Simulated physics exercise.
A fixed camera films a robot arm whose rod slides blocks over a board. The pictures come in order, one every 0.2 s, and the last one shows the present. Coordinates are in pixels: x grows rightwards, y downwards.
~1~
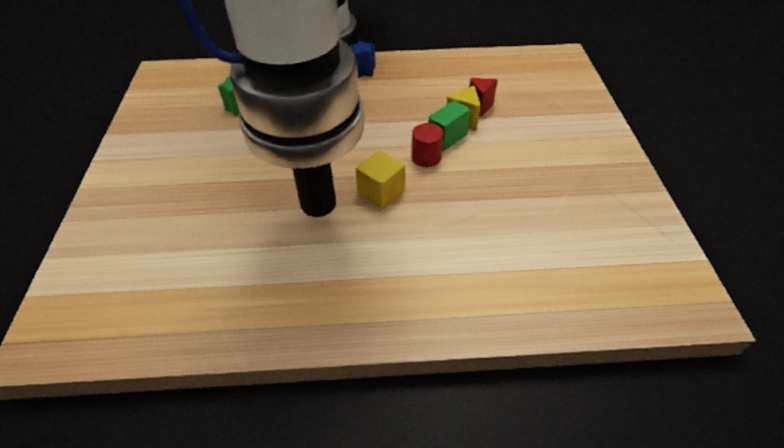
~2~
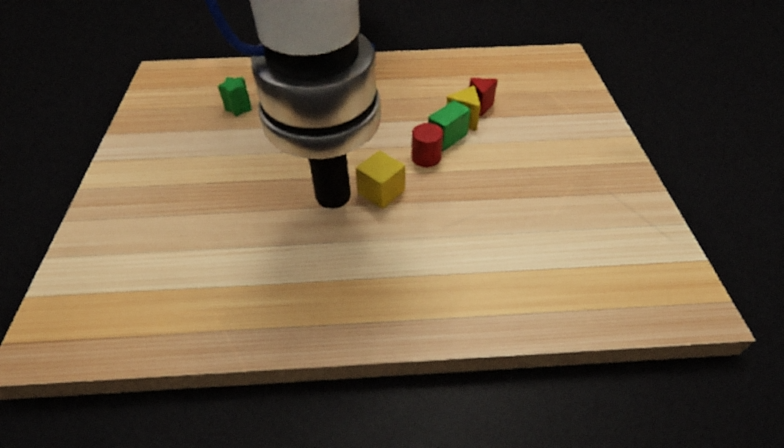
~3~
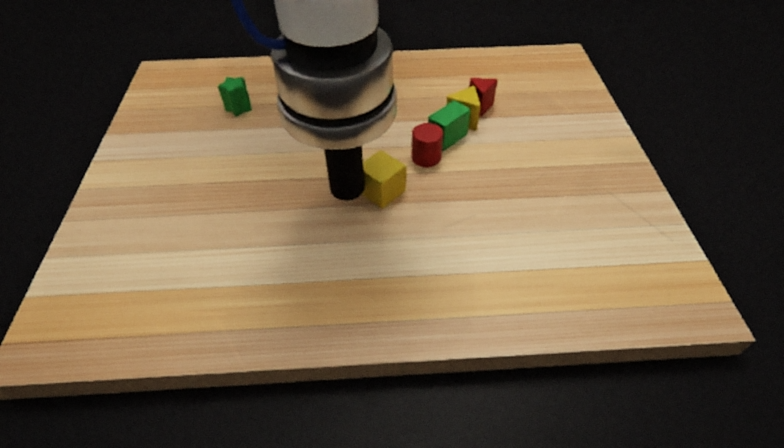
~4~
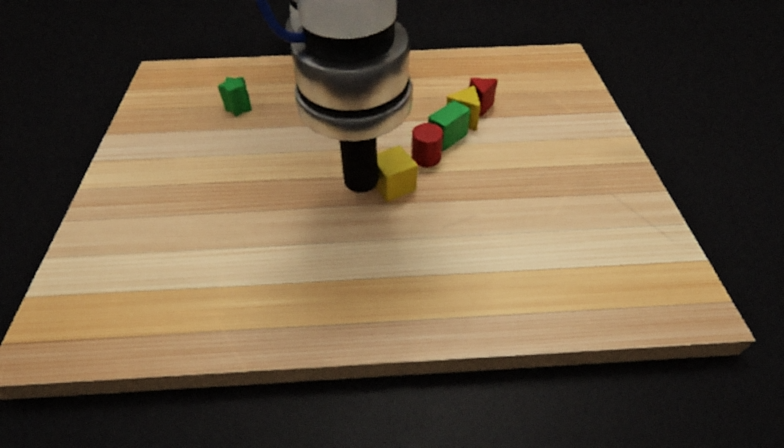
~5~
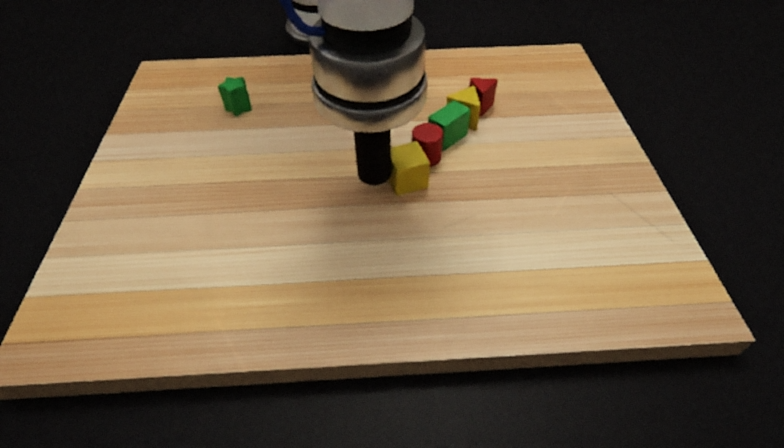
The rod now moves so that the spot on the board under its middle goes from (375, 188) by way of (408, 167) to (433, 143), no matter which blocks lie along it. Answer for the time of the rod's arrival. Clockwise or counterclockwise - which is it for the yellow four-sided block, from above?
It goes round the way clock hands do.
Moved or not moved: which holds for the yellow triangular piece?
That block is shifted.
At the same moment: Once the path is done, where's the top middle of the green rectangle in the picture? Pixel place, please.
Around (466, 106).
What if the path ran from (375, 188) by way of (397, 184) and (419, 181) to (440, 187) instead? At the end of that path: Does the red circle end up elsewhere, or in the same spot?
At the end of the path, it will have moved.
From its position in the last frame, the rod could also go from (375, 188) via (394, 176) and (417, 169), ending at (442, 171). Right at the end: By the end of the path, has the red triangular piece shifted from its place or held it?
It is still on its spot.
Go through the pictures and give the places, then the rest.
Tip of the rod at (319, 205), middles of tops, yellow four-sided block at (380, 166), red circle at (428, 132), green rectangle at (450, 112), yellow triangular piece at (467, 95), in the first frame.
Rod at (333, 197), nothing pushed, in the second frame.
Rod at (348, 189), nothing pushed, in the third frame.
Rod at (361, 182), yellow four-sided block at (393, 160), in the fourth frame.
Rod at (374, 175), yellow four-sided block at (407, 155), red circle at (428, 132), green rectangle at (450, 112), yellow triangular piece at (467, 95), in the fifth frame.
On the path given first. One third of the way, rod at (398, 160); yellow four-sided block at (433, 151), turned 30° clockwise; red circle at (440, 130); green rectangle at (453, 109); yellow triangular piece at (467, 94).
Two thirds of the way, rod at (417, 145); yellow four-sided block at (443, 153), turned 45° clockwise; red circle at (448, 128); green rectangle at (460, 107), turned 25° anticlockwise; yellow triangular piece at (468, 91).
At the end, rod at (434, 129); yellow four-sided block at (443, 153), turned 45° clockwise; red circle at (463, 127); green rectangle at (466, 106), turned 35° anticlockwise; yellow triangular piece at (469, 88), turned 20° anticlockwise.
